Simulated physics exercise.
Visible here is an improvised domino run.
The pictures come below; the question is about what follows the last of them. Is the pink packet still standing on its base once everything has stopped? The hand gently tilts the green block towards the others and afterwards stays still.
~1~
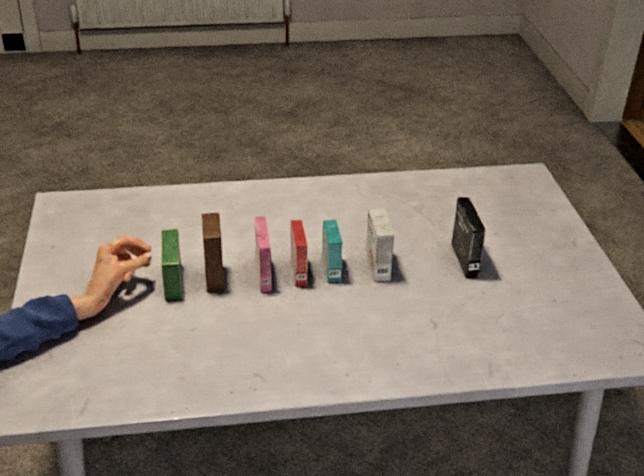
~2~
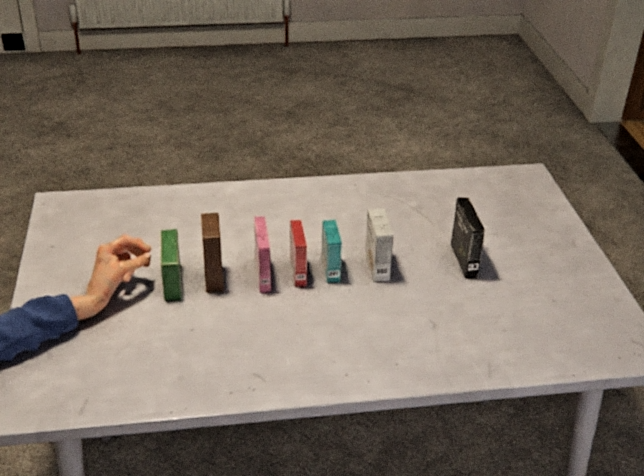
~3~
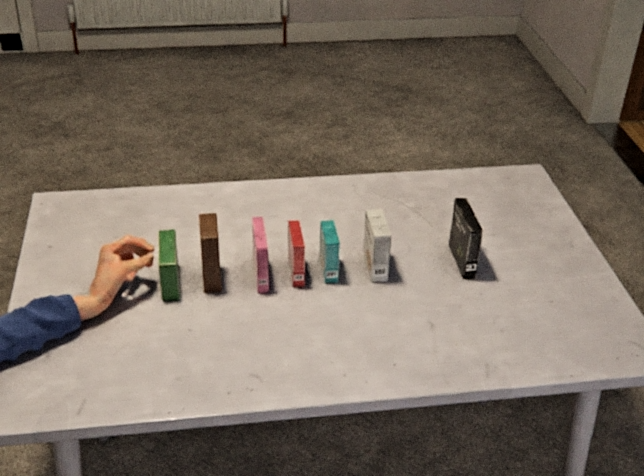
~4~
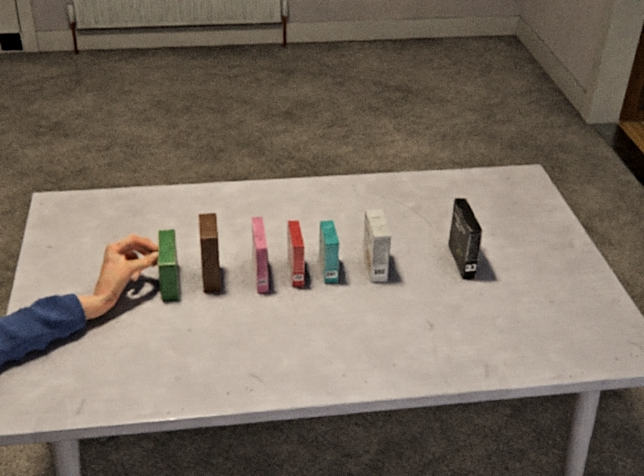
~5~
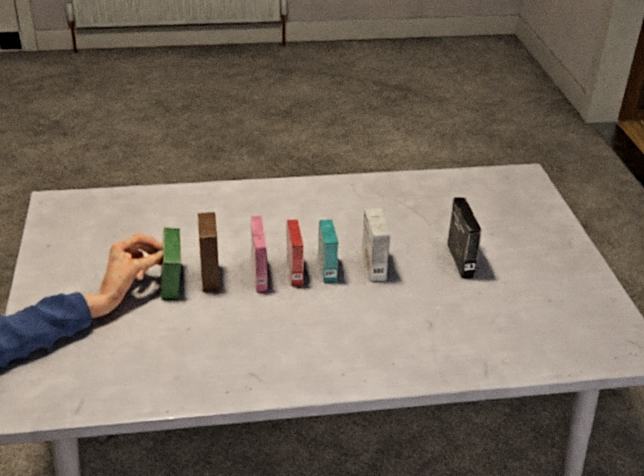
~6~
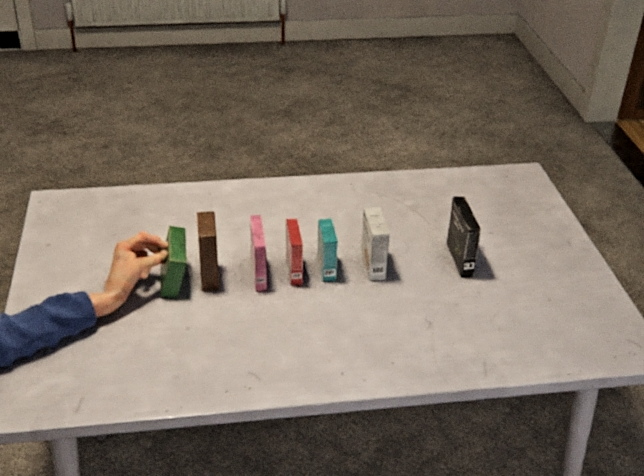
No - it is downed.
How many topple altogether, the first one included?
7.
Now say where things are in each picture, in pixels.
Pink packet (263, 254); red packet (299, 253), in the first picture.
Brown block (213, 253); turquoise packet (331, 251), in the second picture.
Red packet (296, 254); white packet (377, 245), in the third picture.
Brown block (210, 253); turquoise packet (329, 252), in the fourth picture.
Green block 8° over; red packet (295, 253); white packet (376, 245), in the fifth picture.
Green block 16° over; pink packet (258, 253); brown block (208, 251), in the sixth picture.
Then, 0.60 s on from there, green block 66° over; pink packet turned 64° from how it was put near (289, 258); brown block turned 71° from how it was put; red packet turned 54° from how it was put.
Then, 0.90 s on from there, green block 66° over; pink packet turned 69° from how it was put near (292, 260); white packet on its side; brown block turned 74° from how it was put.
In the end, toppled on the table, red packet, white packet, brown block, turquoise packet and pink packet. At the end, from the last picture's camera, pink packet near (295, 260).
